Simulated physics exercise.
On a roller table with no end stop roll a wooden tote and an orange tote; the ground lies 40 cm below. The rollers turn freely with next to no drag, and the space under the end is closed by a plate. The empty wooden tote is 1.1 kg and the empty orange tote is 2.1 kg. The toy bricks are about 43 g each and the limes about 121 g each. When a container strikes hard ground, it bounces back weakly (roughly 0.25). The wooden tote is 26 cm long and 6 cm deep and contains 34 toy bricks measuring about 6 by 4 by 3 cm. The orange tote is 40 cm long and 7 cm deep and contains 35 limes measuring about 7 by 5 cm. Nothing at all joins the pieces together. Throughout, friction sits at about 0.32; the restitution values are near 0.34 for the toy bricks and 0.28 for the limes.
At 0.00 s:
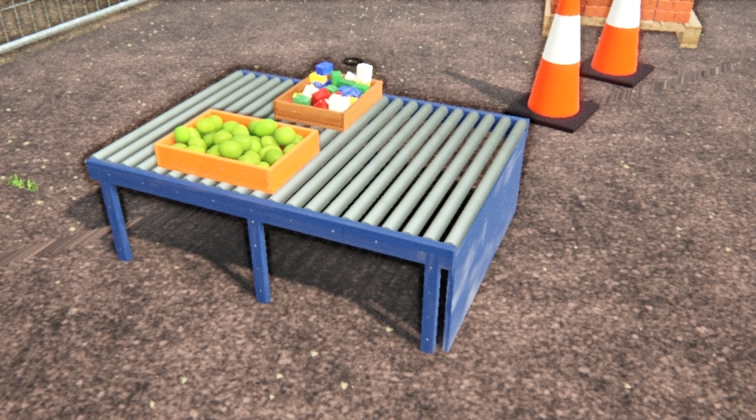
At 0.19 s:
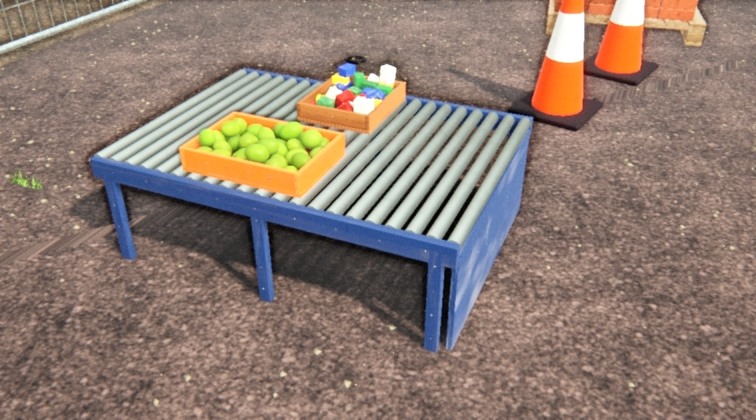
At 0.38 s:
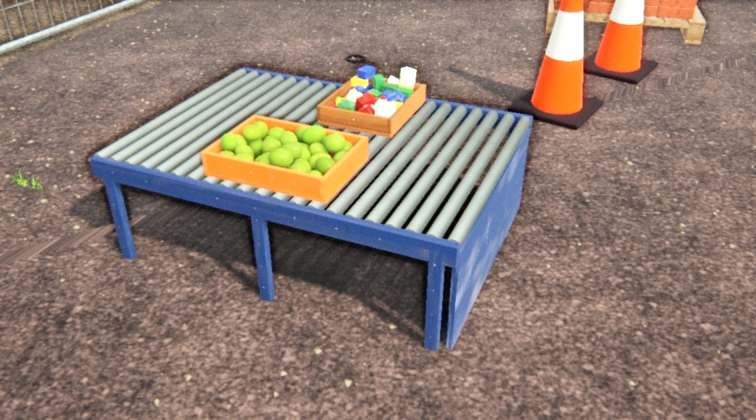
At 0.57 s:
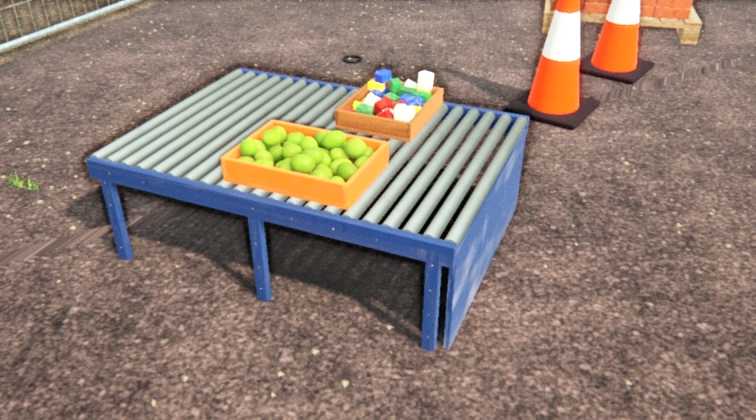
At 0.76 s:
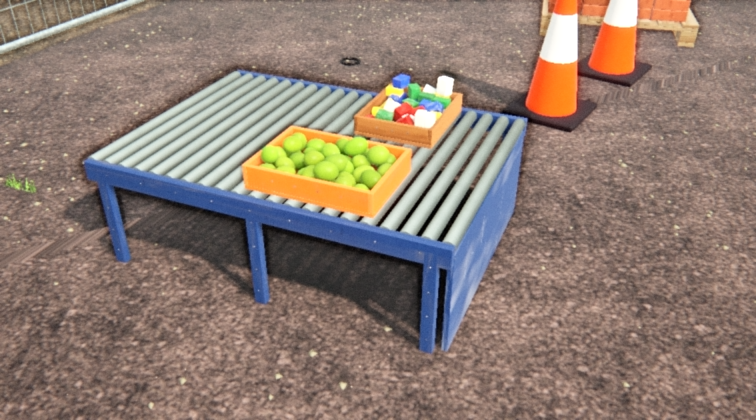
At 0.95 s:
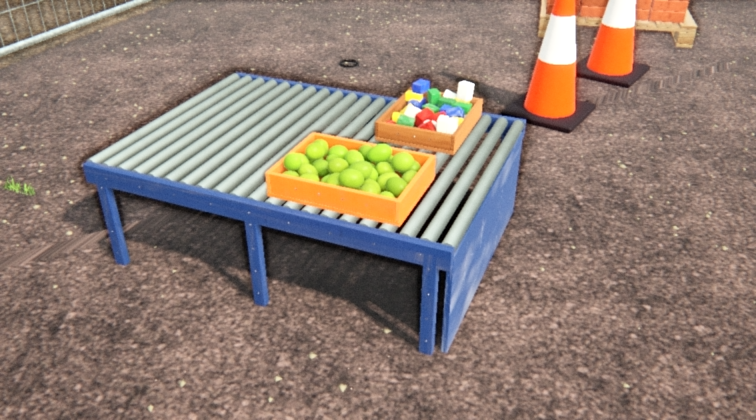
Two open crates, one of green limes and one of colorful toy bricks, rolling rightward together across a blue-framed roller table outdoors.
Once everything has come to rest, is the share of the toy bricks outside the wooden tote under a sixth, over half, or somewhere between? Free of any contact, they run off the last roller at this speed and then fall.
It will drop above half of its contents.
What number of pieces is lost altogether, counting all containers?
Taken together it comes to about 35.
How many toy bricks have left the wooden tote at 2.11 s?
The number comes to some 20.
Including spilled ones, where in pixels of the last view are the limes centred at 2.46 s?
Pixel (539, 305), give or take.
After 1.20 s, the front runs out over the edge.
After 1.91 s, the wooden tote leans 46° with 2 of 34 out and the orange tote is level with 0 of 35 out.
After 2.11 s, the wooden tote has gone over with 19 of 34 out and the orange tote leans 32° with 0 of 35 out.
After 2.46 s, the wooden tote has gone over with 22 of 34 out and the orange tote leans 55° with 12 of 35 out.
Final count (at 2.89 s), the wooden tote has gone over with 22 of 34 out and the orange tote leans 55° with 13 of 35 out. Asked share, 22 of 34, 65 per cent.
